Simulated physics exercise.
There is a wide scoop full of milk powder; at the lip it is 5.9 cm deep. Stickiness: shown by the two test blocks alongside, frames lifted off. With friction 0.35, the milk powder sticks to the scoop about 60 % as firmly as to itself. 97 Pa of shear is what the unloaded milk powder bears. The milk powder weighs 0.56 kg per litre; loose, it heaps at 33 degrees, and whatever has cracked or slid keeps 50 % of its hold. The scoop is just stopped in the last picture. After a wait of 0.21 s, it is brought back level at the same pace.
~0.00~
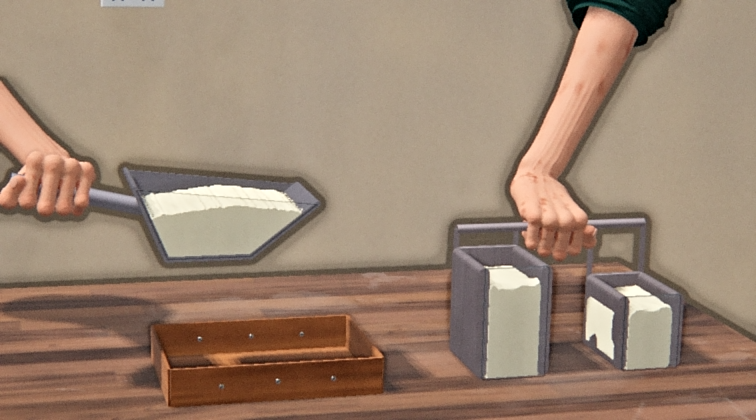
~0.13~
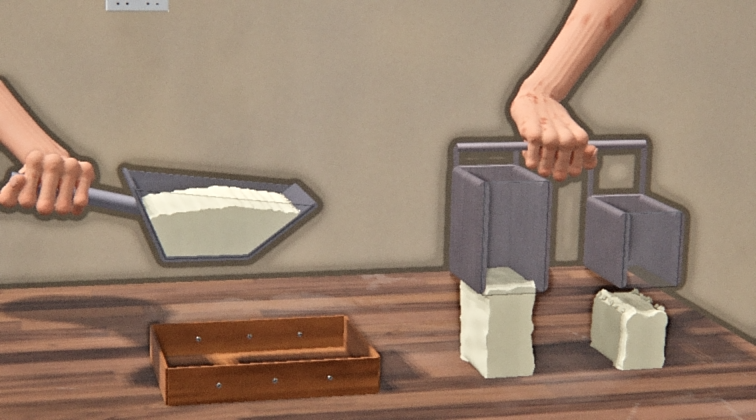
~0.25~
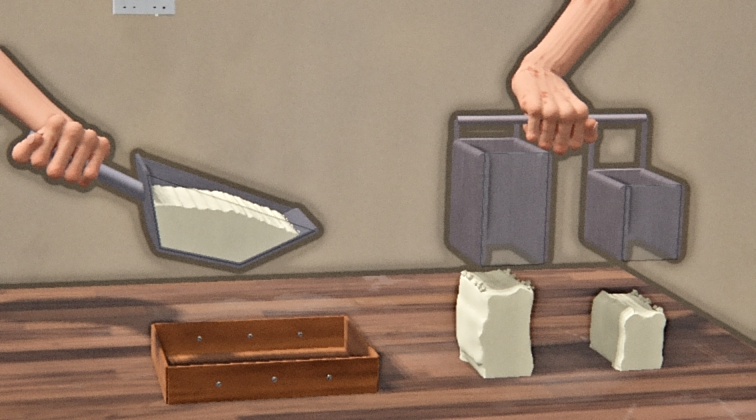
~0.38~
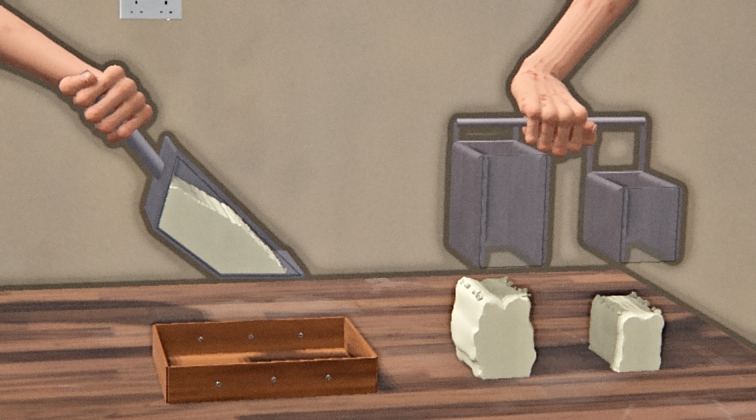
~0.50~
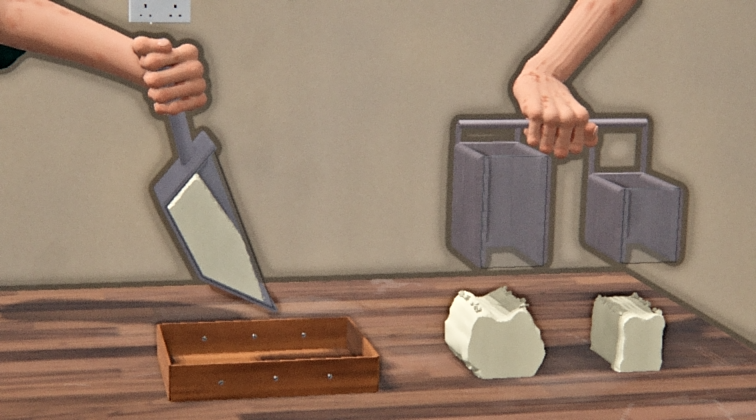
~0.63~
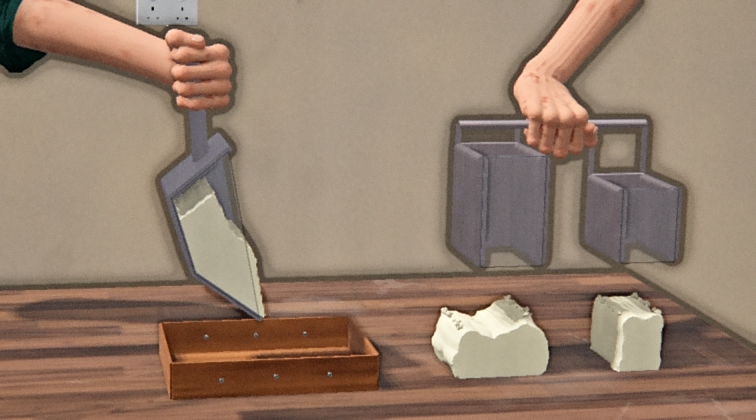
To begin with, one hand holds a scoop of pale powder level while another lifts two grey moulds off a tall and a short block. The scoop then tilts steeply down to the right above a wooden tray, its powder shifting toward the lip, as the taller block slumps and spreads and the shorter one keeps its shape.
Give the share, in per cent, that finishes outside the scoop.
100 per cent.
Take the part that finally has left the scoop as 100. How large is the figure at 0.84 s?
I'd say near 50 per cent.
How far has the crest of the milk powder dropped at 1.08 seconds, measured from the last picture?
Roughly 8.5 cm.
After 0.84 s, the scoop is at 73 degrees and 52 % has left it.
After 1.08 s, the scoop is at 41 degrees and 95 % has left it.
After 1.33 s, the scoop is at 1 degrees and 100 % has left it.
After 1.58 s, the scoop is at 0 degrees and 100 % has left it.
After 1.69 s, at the end, the scoop is at 0 degrees and 100 % has left it.
